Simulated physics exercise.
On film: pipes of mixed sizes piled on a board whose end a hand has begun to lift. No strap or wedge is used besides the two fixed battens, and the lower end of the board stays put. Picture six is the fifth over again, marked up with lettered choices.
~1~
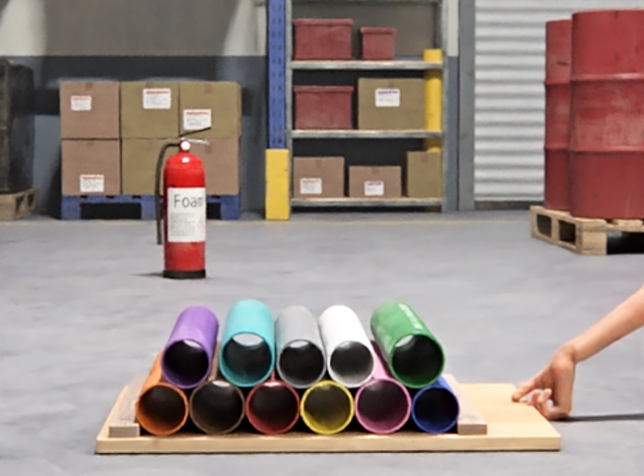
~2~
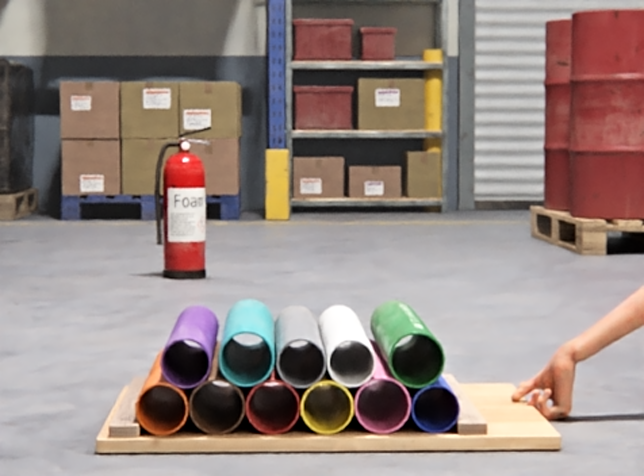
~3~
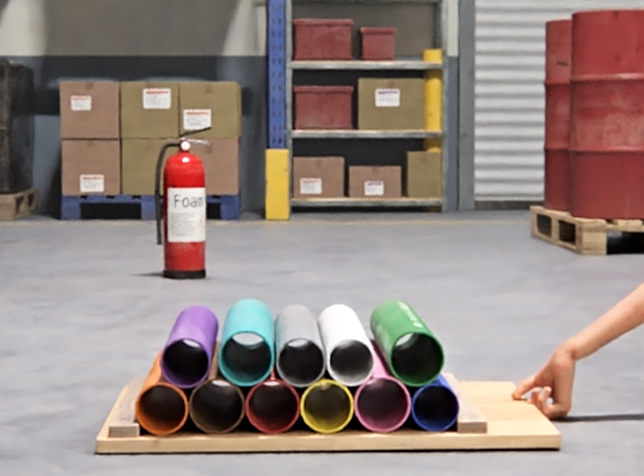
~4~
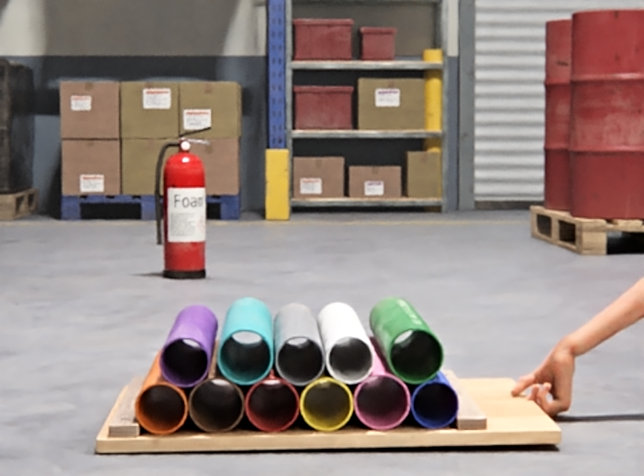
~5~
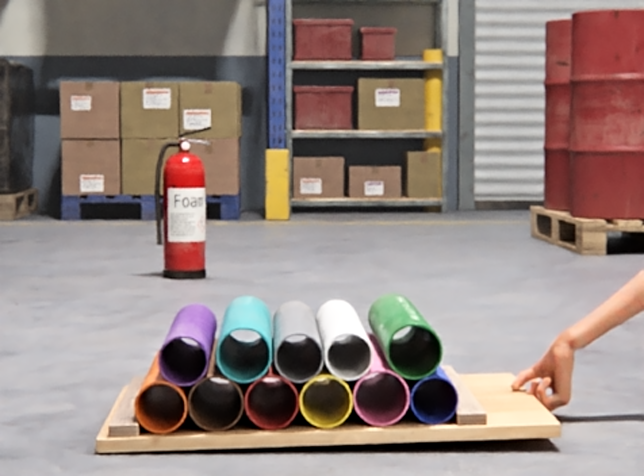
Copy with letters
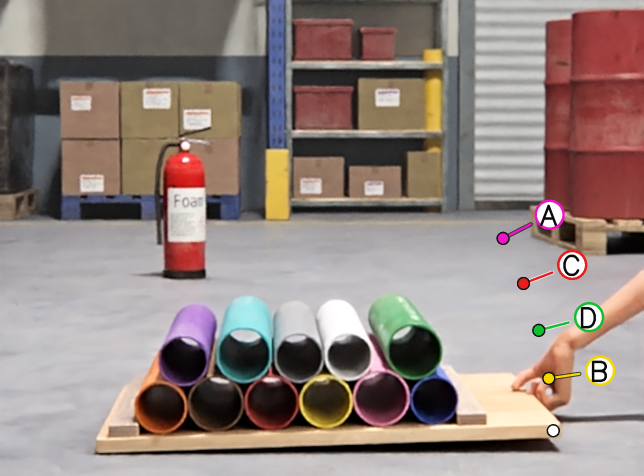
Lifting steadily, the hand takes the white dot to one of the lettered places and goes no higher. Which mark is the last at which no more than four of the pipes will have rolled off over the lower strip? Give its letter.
Up to A.
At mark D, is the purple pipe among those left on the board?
The purple pipe: Yes.
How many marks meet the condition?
Four of them.
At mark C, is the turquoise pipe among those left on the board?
Yes, with C.
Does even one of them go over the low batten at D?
At D: No.
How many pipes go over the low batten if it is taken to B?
With B, none.
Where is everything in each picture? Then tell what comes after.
The first frame shows board (324, 409); orange pipe (162, 409); brown pipe (217, 406).
The second frame shows brown pipe (217, 406); red pipe (273, 407).
The third frame shows board (324, 408); pink pipe (382, 404); blue pipe (435, 407); purple pipe (185, 363).
The fourth frame shows board (324, 407); orange pipe (161, 408); brown pipe (216, 405).
The fifth frame shows board (324, 404); orange pipe (161, 407); brown pipe (216, 404).
On the marked copy, A at (503, 239); B at (549, 378); C at (523, 283); D at (538, 330); the white dot at (553, 431).
Following A. Soon after the start, board at 16°.
Later, board at 27°.
In the end, board at 27°, none over the low batten.
As for the rest, B none over the low batten; C none over the low batten; D none over the low batten.
